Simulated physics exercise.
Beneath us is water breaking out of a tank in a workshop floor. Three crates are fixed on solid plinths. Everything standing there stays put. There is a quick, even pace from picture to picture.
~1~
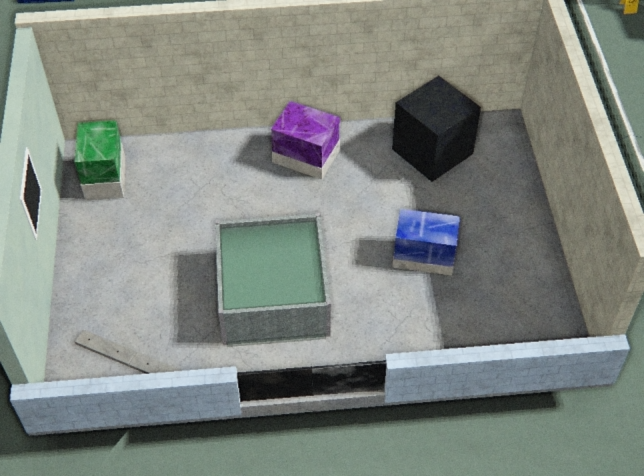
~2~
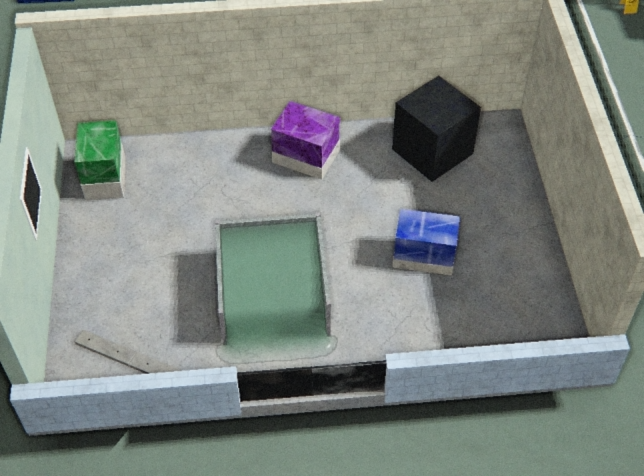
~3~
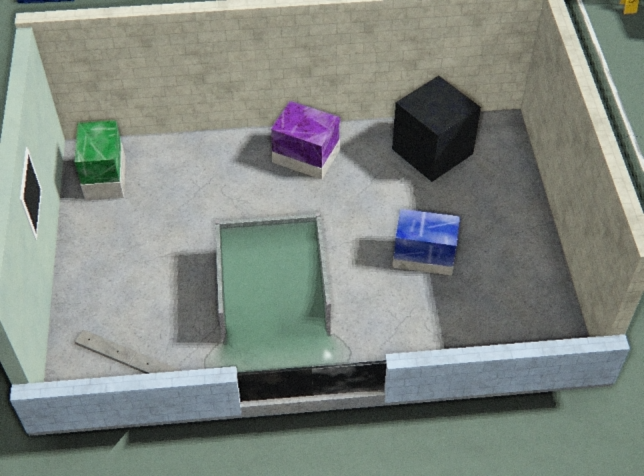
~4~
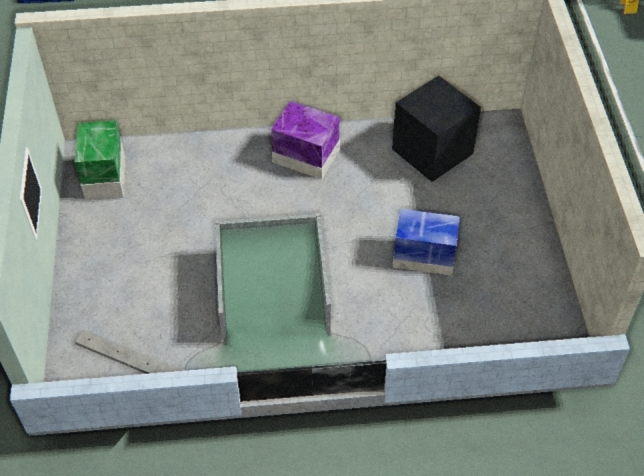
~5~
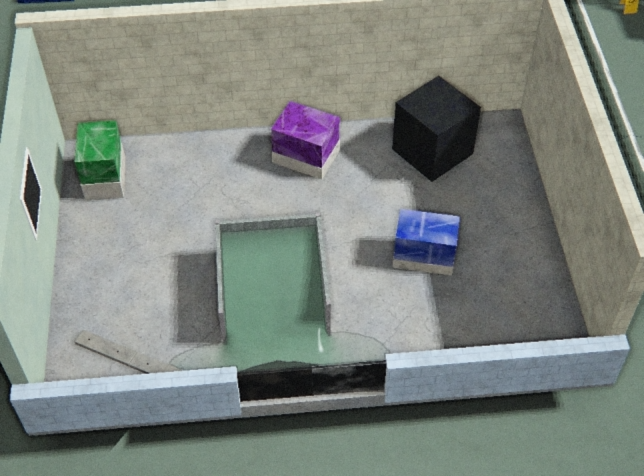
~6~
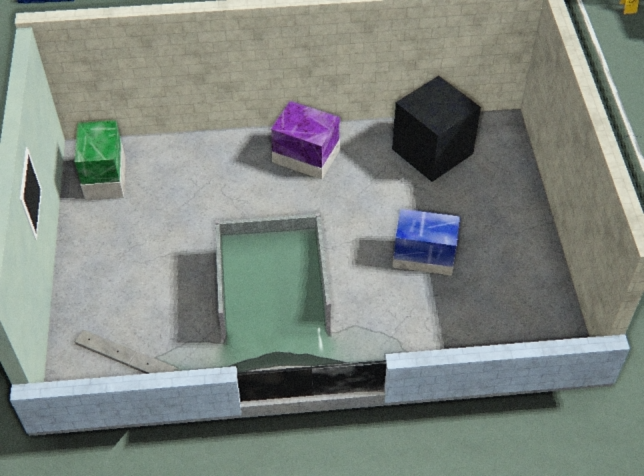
We see a walled room with green, purple, blue and black blocks around a tank of greenish water; the tank's near side opens, and water flows out toward the front wall, spreading left and right across the floor.
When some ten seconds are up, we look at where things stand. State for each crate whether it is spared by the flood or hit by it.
The blue crate is saved; the green crate is saved; the purple crate is saved.
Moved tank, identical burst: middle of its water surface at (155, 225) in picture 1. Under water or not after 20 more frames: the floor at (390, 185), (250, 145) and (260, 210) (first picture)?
As listed: Clear, no water, not flooded.
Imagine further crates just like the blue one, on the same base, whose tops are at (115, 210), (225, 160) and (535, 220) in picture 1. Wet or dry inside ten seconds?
One by one: Is not reached; is not reached; gets flooded.
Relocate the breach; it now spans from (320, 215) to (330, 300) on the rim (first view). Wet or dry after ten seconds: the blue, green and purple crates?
Going through them, the blue crate gets reached, the green crate is never reached and the purple crate is never reached.
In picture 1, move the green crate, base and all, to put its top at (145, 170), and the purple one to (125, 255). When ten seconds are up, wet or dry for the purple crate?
After ten seconds, purple is left untouched.
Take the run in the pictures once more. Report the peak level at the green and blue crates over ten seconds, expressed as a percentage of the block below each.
Taking them in the order asked, 50 percent and 50 percent.
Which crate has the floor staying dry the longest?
My guess: The purple crate.
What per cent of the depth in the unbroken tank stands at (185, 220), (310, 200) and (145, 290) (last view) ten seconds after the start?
The depths come to near 4, 6 and 4 per cent respectively.
A moment on, water covers 20 % of the floor; the blue crate not reached, the green crate not reached, the purple crate not reached.
Next, water covers 40 % of the floor; the blue crate water round its plinth, the green crate not reached, the purple crate not reached.
Then, water covers 55 % of the floor; the blue crate water round its plinth, the green crate water round its plinth, the purple crate not reached.
Later, water covers 85 % of the floor; the blue crate water round its plinth, the green crate water round its plinth, the purple crate water round its plinth.
In the end, water covers 95 % of the floor; the blue crate stayed above the water, the green crate stayed above the water, the purple crate stayed above the water.
